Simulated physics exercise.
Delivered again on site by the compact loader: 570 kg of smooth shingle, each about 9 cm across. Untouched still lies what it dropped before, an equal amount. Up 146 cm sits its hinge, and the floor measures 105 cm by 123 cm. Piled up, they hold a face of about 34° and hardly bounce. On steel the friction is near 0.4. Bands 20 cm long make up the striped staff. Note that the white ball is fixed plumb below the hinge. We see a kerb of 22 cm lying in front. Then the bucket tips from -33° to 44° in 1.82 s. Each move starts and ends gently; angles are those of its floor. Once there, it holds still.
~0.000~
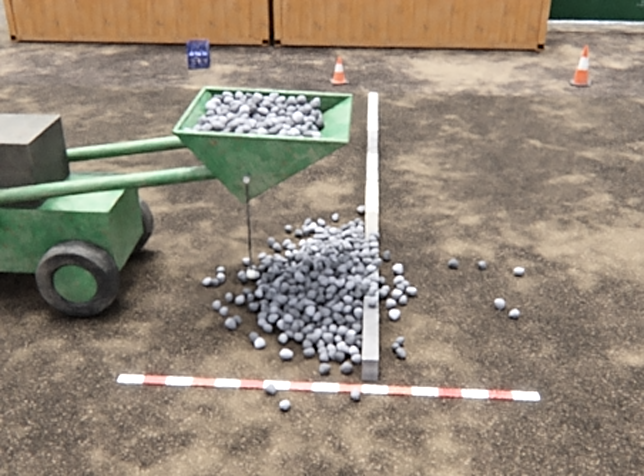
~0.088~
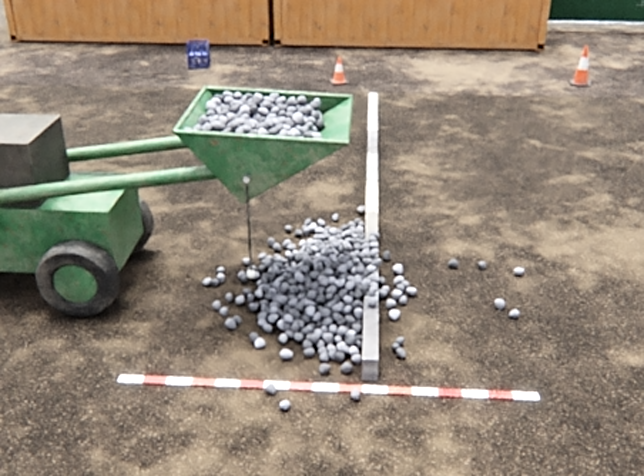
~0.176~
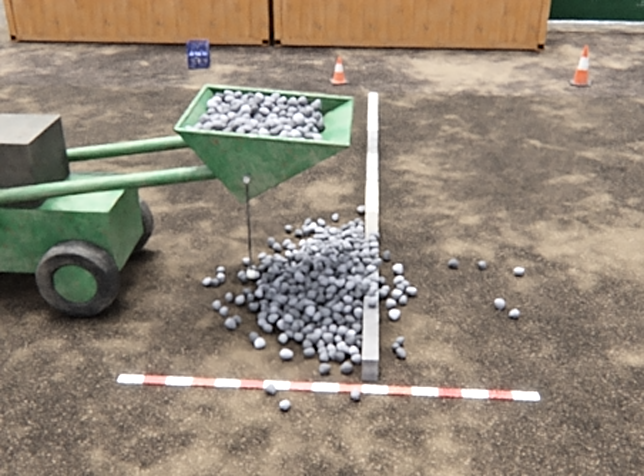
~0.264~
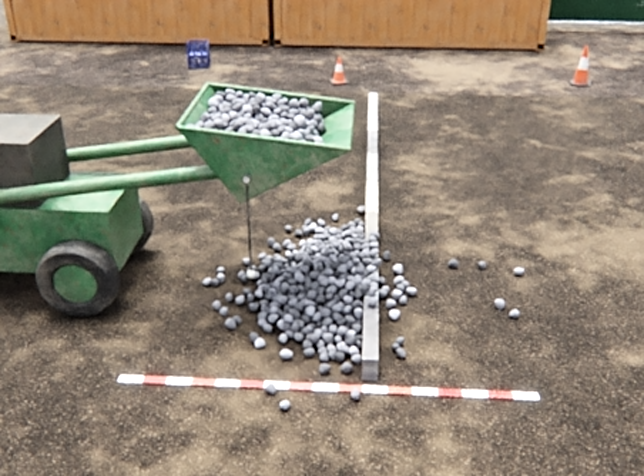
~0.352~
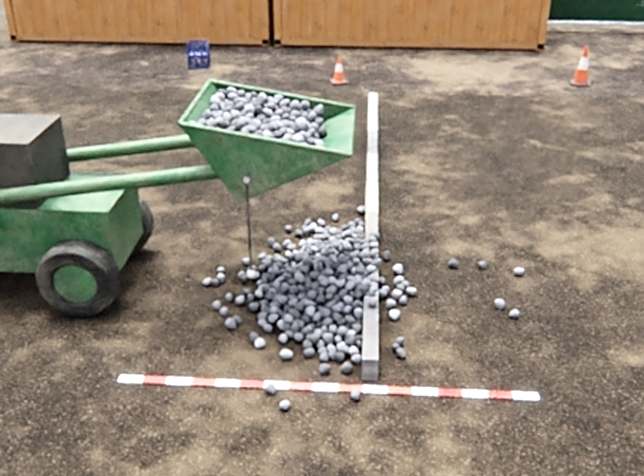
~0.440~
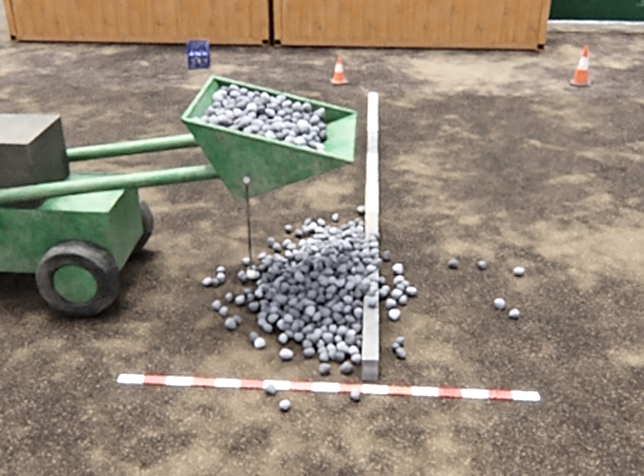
On a gravelly yard, a green loader held a bucket of round grey stones above a scattered pile beside a pale kerb, and the bucket slowly tilted a little downward to the right.
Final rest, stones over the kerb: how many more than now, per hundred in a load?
56 per hundred.
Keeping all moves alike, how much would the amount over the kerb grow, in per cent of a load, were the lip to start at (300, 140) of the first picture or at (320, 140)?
Case one about 5 %, case two about 25 %.
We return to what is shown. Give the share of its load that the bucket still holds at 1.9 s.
About 15 per cent is held.
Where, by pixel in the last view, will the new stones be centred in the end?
Centre: Approx. (387, 281).
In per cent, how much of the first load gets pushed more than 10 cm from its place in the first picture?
I'd say roughly 20 per cent of them.
After 1.4 s the floor is at 32°; in per cent of one load, 91 in the bucket, 106 on this side of the kerb, 4 over the kerb; the foremost stones are at (461, 286).
After 1.9 s the floor is at 44°; in per cent of one load, 16 in the bucket, 154 on this side of the kerb, 29 over the kerb; the foremost stones are at (482, 282).
After 2.3 s the floor is at 44°; in per cent of one load, 0 in the bucket, 149 on this side of the kerb, 51 over the kerb; the foremost stones are at (511, 286).
After 5.1 s the floor is at 44°; in per cent of one load, 0 in the bucket, 140 on this side of the kerb, 60 over the kerb; the foremost stones are at (577, 293). Net gain over the kerb, 56.
